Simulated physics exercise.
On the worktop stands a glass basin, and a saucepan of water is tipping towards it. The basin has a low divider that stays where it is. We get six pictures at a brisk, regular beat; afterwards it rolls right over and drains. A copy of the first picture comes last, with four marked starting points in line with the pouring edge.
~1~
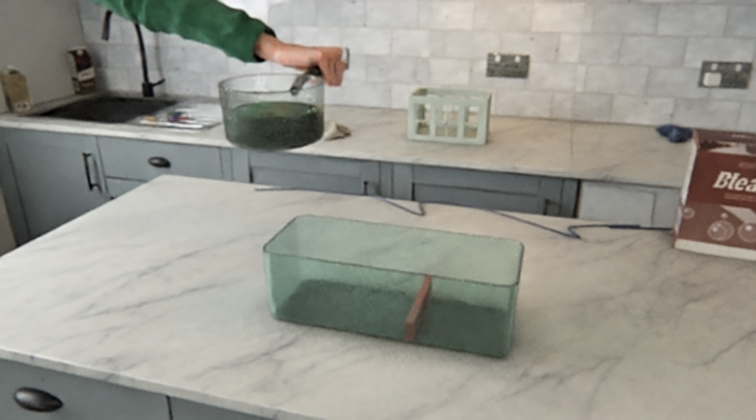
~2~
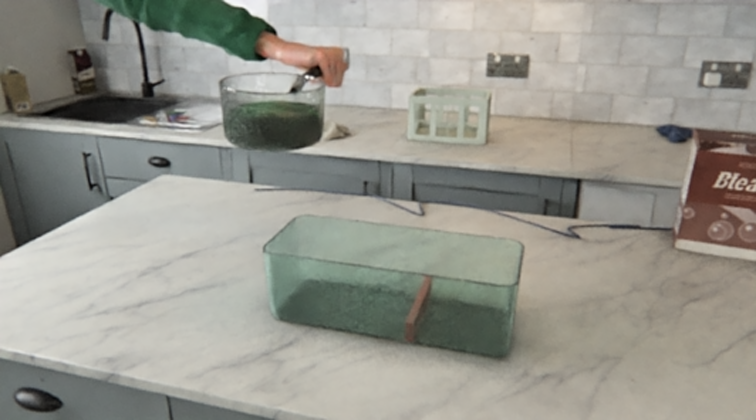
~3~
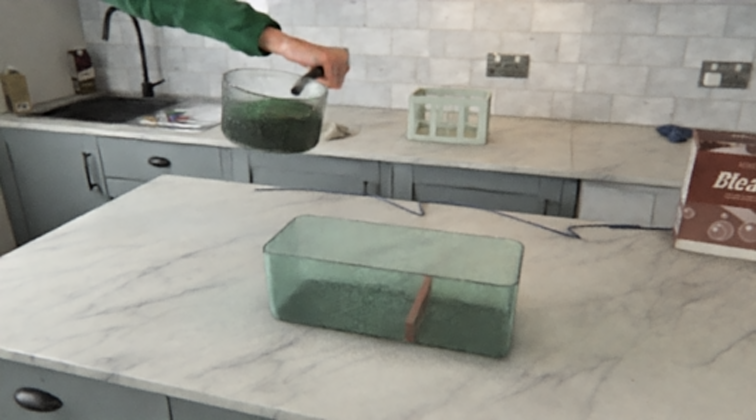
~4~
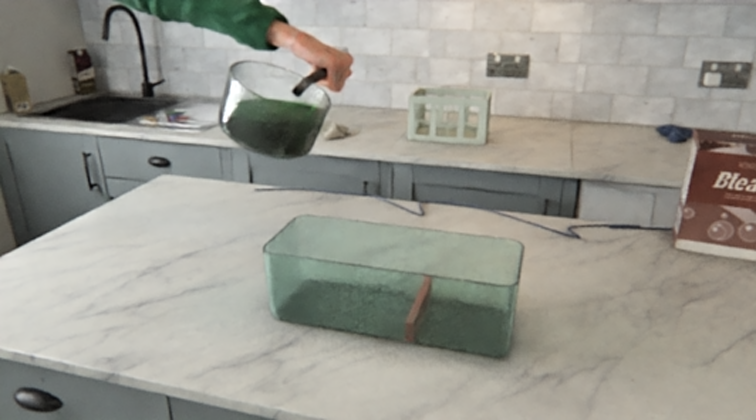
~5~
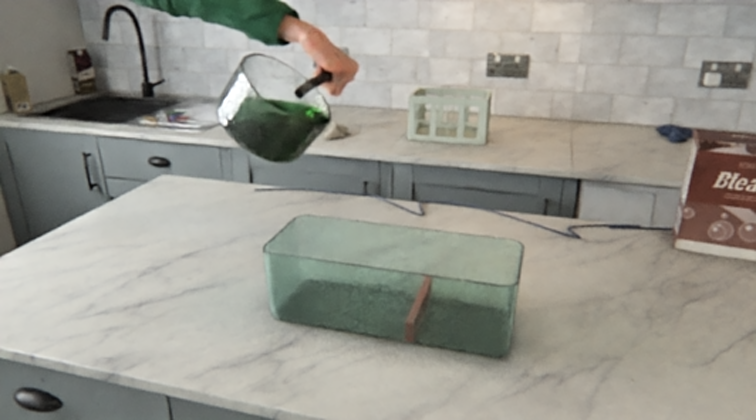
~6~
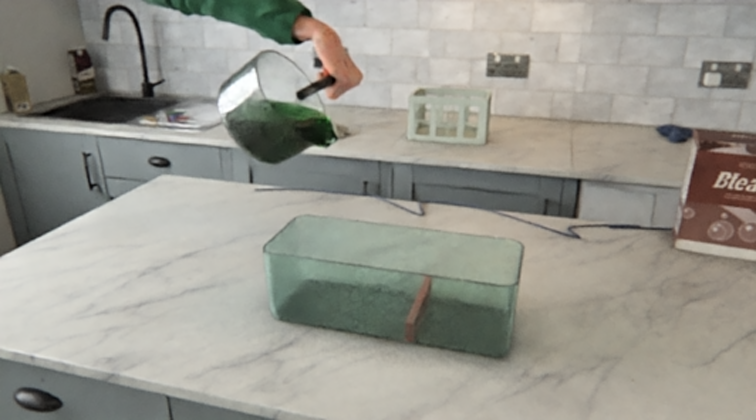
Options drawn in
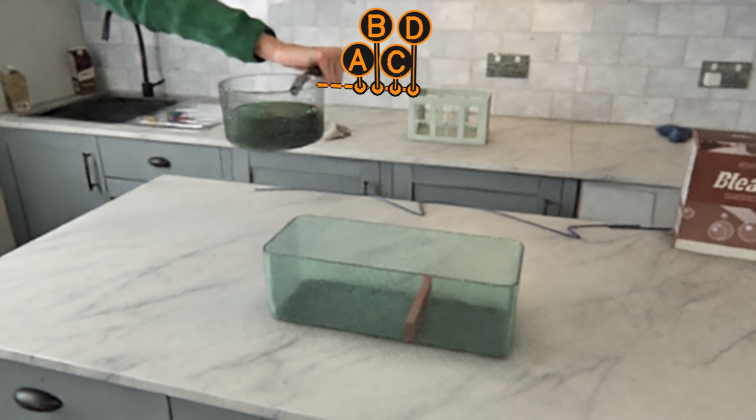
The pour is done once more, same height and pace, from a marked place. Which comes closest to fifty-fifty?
I would pick spot C.
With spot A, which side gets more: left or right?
The left side.
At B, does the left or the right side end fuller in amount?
More ends on the left.
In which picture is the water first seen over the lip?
In picture 6.
On the marked copy, A at (360, 87); B at (377, 88); C at (395, 89); D at (413, 90).
With A, about 85 % ends left of the wall and 10 % right of it; 5 % is lost outside.
With B, about 68 % ends left of the wall and 29 % right of it; 3 % is lost outside.
With C, about 45 % ends left of the wall and 52 % right of it.
With D, about 22 % ends left of the wall and 74 % right of it; 4 % is lost outside.
